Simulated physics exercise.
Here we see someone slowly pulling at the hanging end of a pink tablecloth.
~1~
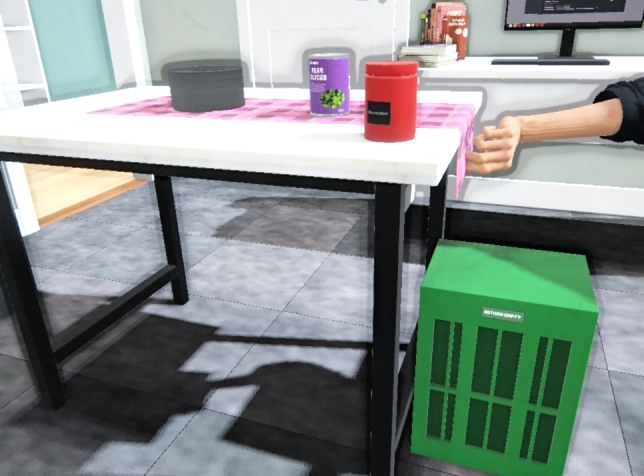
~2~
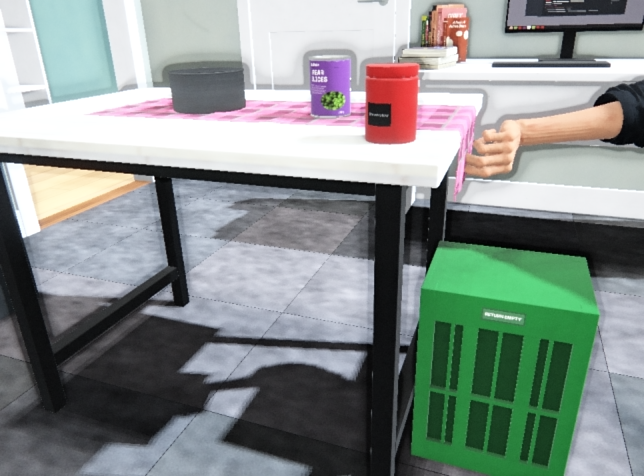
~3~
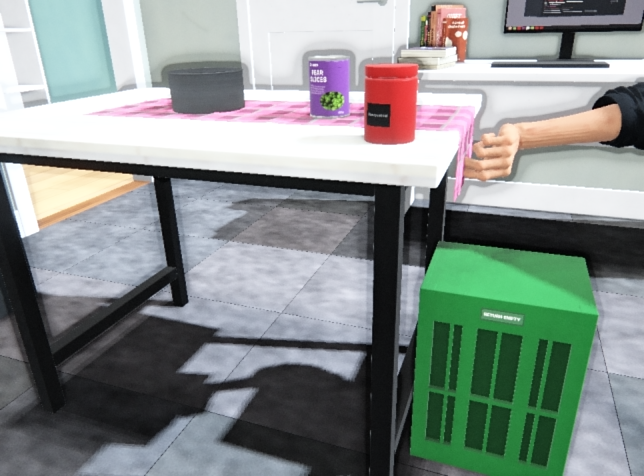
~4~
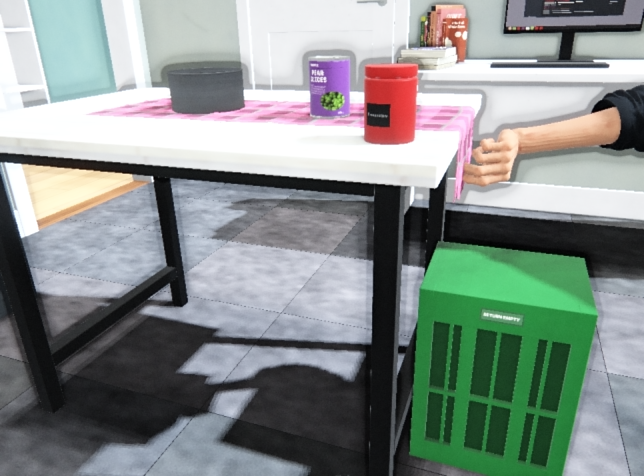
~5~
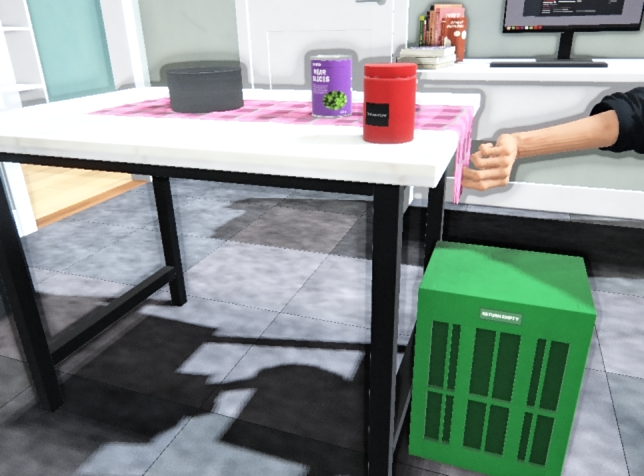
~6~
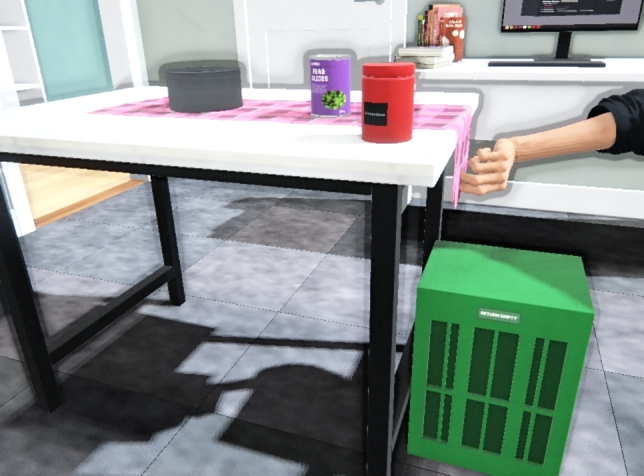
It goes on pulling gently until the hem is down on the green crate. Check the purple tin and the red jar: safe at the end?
Purple tin yes; red jar yes.
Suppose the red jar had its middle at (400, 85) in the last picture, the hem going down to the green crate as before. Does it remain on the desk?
In that case it drops.
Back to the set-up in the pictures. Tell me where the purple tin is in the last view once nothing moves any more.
Resting place: Roughly (408, 87).
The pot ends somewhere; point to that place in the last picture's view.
Somewhere close to pixel (267, 90) in the last view.
Then, 0.54 s past the final frame, hem going down; tin carried along near (363, 86); jar still.
Then, 1.02 s past the final frame, hem on the crate; tin carried along near (397, 87); jar still.
When it is over, hem on the crate; tin carried along near (408, 87); jar still. The purple tin keeps clear of the edge and the red jar stays on the table.
